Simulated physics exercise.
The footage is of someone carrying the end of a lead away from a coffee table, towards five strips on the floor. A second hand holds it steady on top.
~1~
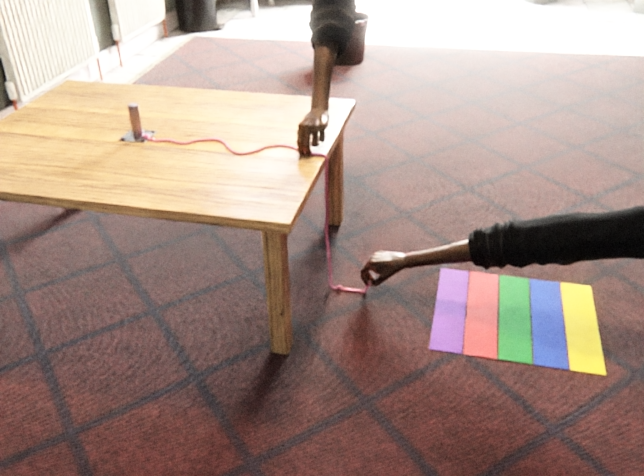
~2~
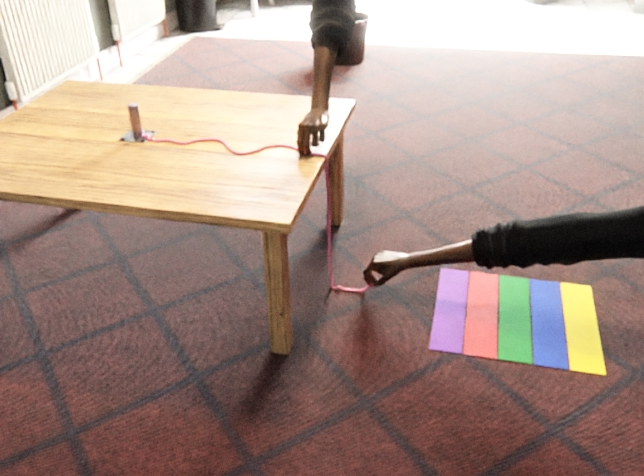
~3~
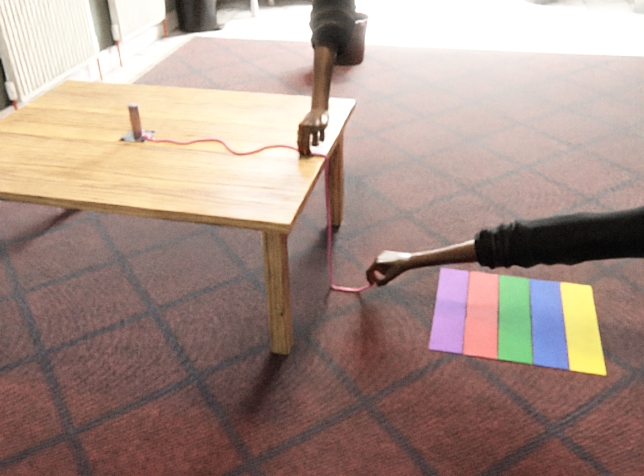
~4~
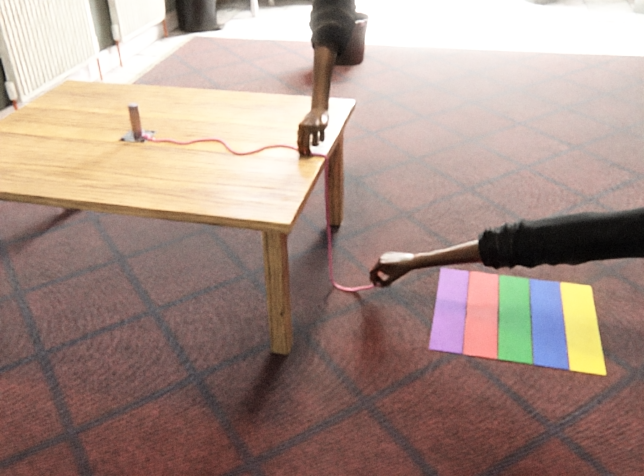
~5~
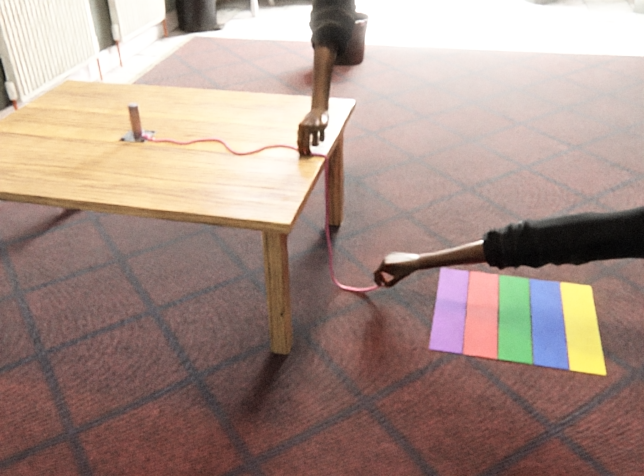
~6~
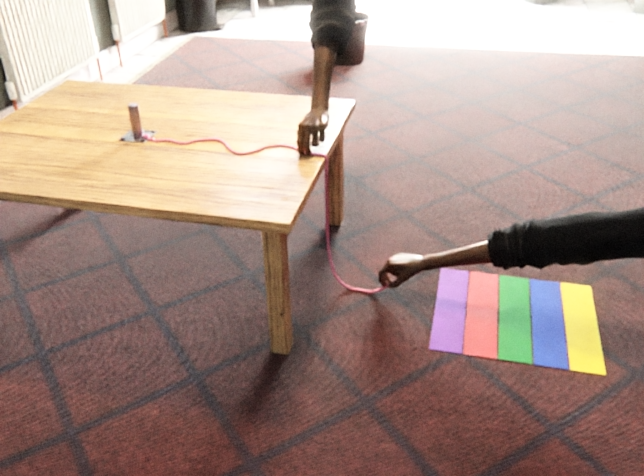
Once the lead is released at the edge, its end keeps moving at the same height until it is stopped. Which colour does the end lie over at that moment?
It lies over green.
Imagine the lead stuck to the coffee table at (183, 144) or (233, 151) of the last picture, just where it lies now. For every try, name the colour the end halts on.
In order: Green, then red.
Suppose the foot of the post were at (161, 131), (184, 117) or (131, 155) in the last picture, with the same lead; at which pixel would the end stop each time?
First (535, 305), then (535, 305), then (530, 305).
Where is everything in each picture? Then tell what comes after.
In the first frame, end (370, 283); purple (447, 335); red (481, 340); green (515, 345); blue (550, 350); yellow (586, 355).
In the second frame, end (372, 283); lead through (166, 140) (224, 143) (272, 146) (326, 164) (329, 224) (331, 276).
In the third frame, end (375, 284).
In the fourth frame, end (378, 284); lead through (166, 140) (224, 143) (272, 146) (326, 164) (328, 224) (331, 277).
In the fifth frame, end (383, 285).
In the sixth frame, end (387, 285); lead through (166, 140) (224, 143) (272, 146) (326, 164) (327, 224) (337, 277).
Soon after, end near (451, 293); over purple.
Then, end near (493, 299); over red.
At full stretch, end near (518, 302); over green. It gets as far as the green strip.
